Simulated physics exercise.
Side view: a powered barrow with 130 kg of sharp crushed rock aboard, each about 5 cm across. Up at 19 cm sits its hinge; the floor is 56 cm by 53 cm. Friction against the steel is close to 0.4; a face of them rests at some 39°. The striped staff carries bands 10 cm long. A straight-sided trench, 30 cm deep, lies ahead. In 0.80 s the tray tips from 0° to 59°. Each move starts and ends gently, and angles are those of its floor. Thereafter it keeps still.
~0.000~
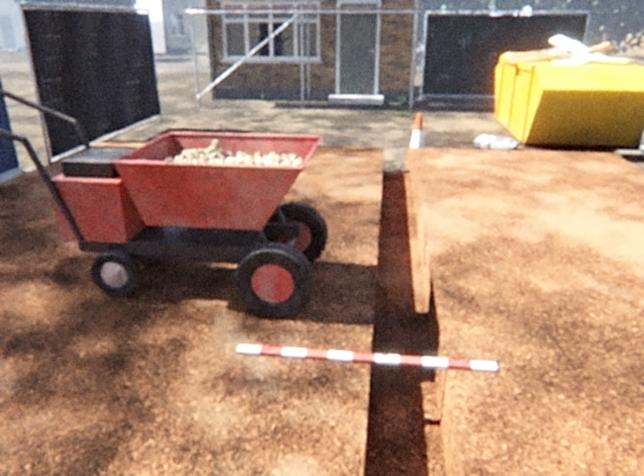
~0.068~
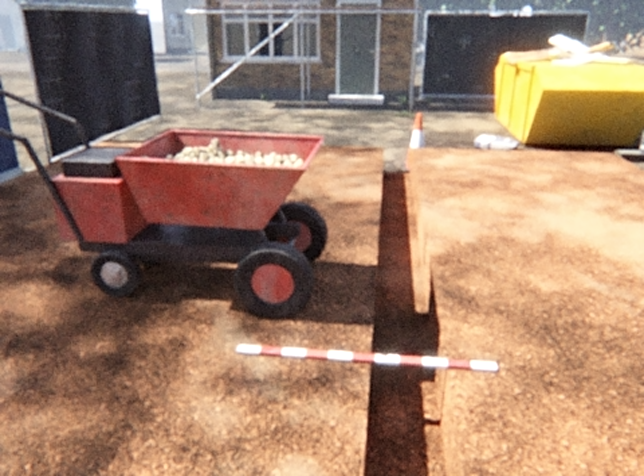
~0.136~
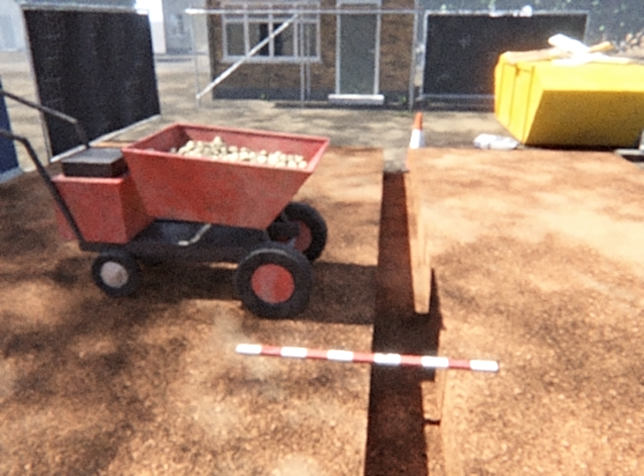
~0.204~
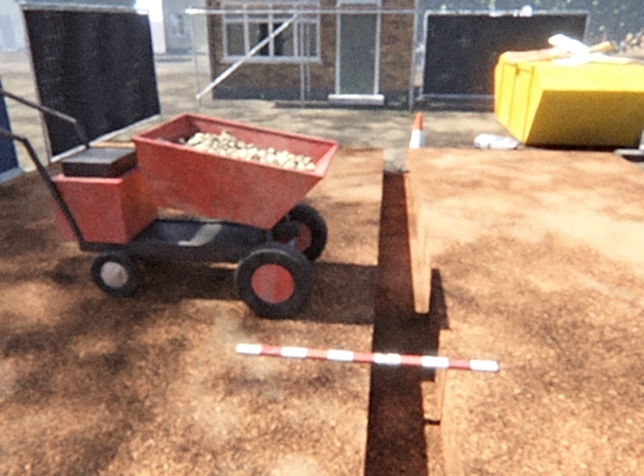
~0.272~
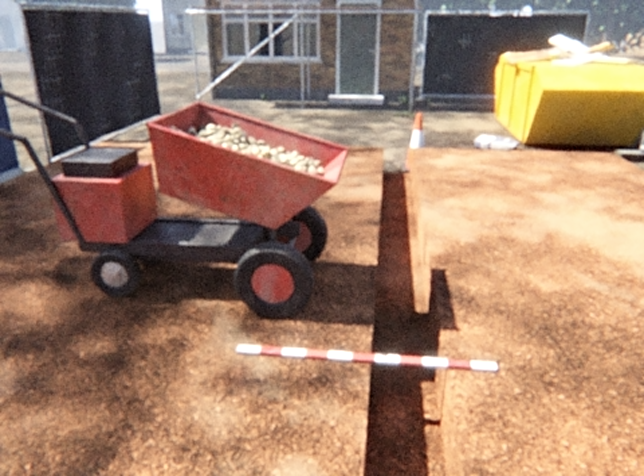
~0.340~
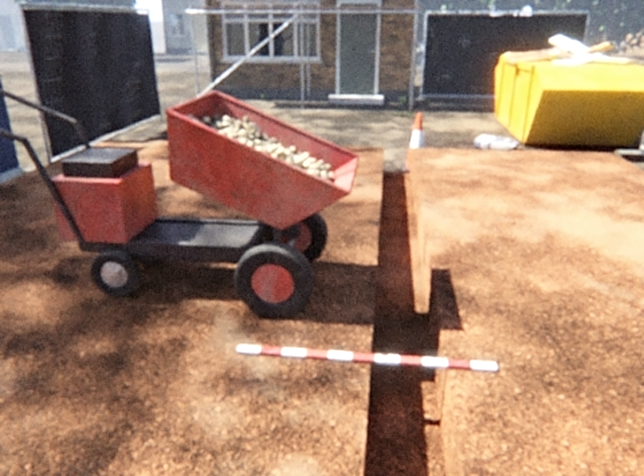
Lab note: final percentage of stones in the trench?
Approx. 16 %.
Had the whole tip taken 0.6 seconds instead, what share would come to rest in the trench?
Roughly 20 per cent.
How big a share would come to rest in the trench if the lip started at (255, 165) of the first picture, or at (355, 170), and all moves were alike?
Near 25 per cent from the first place, 0 from the second.
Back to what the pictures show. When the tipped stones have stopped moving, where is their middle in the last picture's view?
Centre estimate: Around (428, 336).
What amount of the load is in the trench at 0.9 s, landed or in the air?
Around 5 per cent of it.
After 0.6 s the floor is at 50°; 100 % in the tray; the foremost stones are at (366, 211).
After 0.9 s the floor is at 59°; 97 % in the tray, 3 % in the trench; the foremost stones are at (423, 251).
After 1.2 s the floor is at 59°; 77 % in the tray, 12 % in the trench, 11 % past the trench; the foremost stones are at (514, 300).
After 3.2 s the floor is at 59°; 71 % in the tray, 16 % in the trench, 13 % past the trench; the foremost stones are at (559, 297).
